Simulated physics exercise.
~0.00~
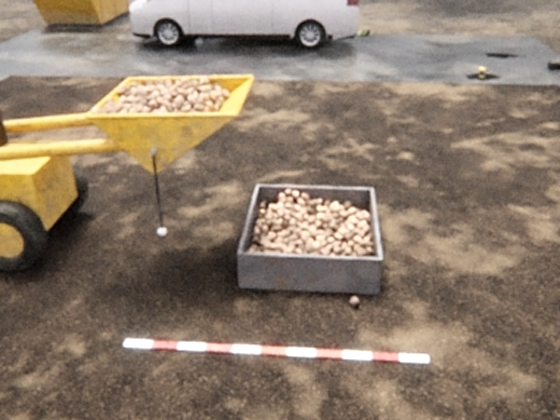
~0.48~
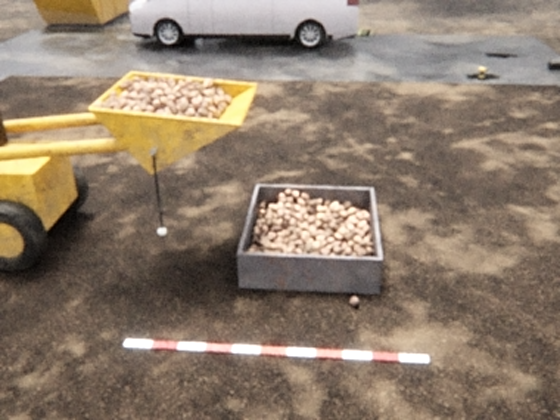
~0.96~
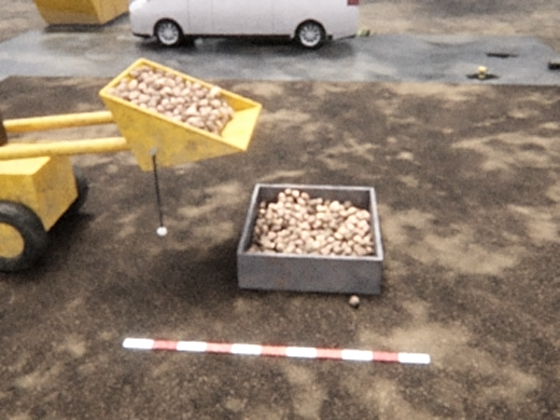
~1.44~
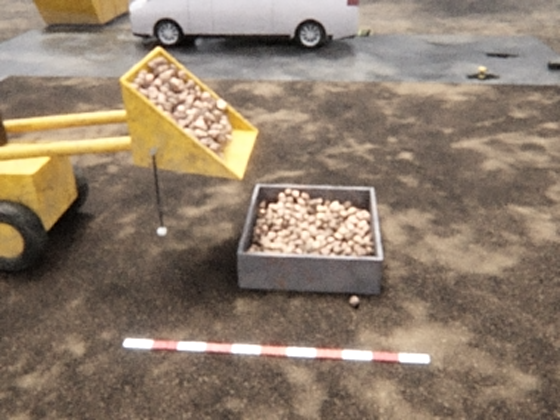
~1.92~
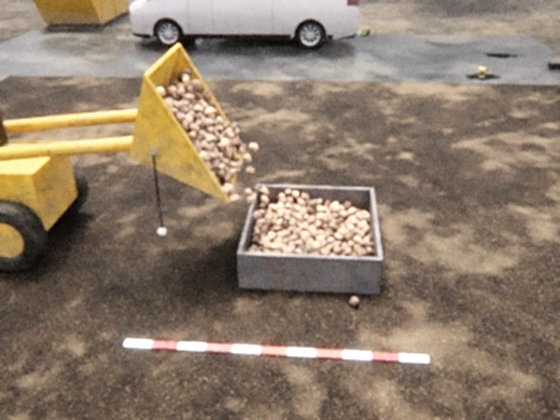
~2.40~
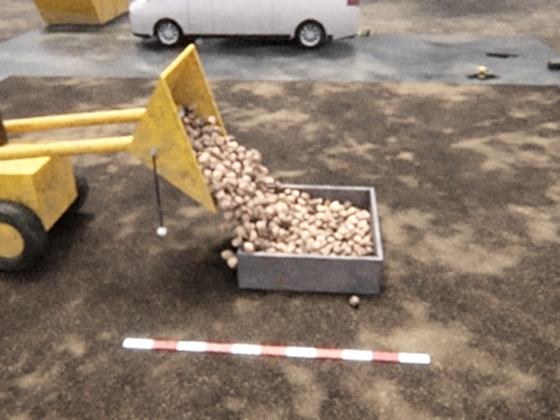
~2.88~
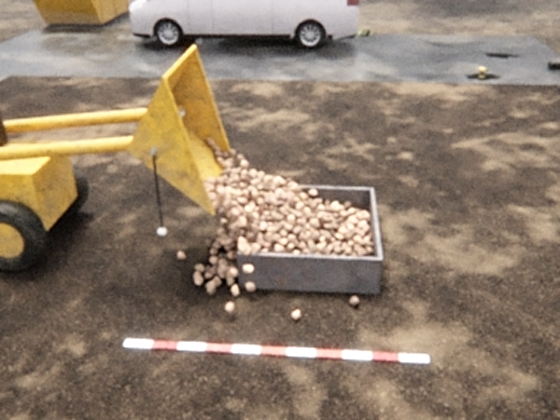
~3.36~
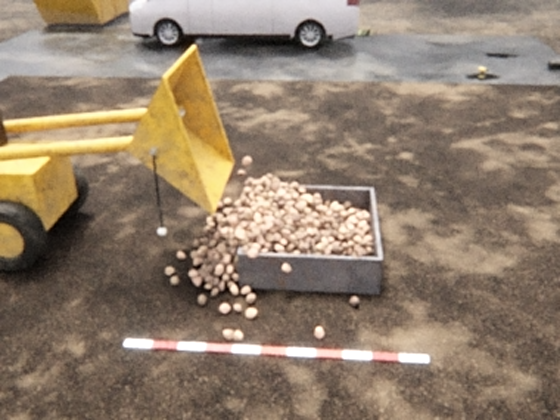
On a dirt yard, a yellow loader tips its bucket, pouring stones into a grey bin, many spilling onto the near-left ground.
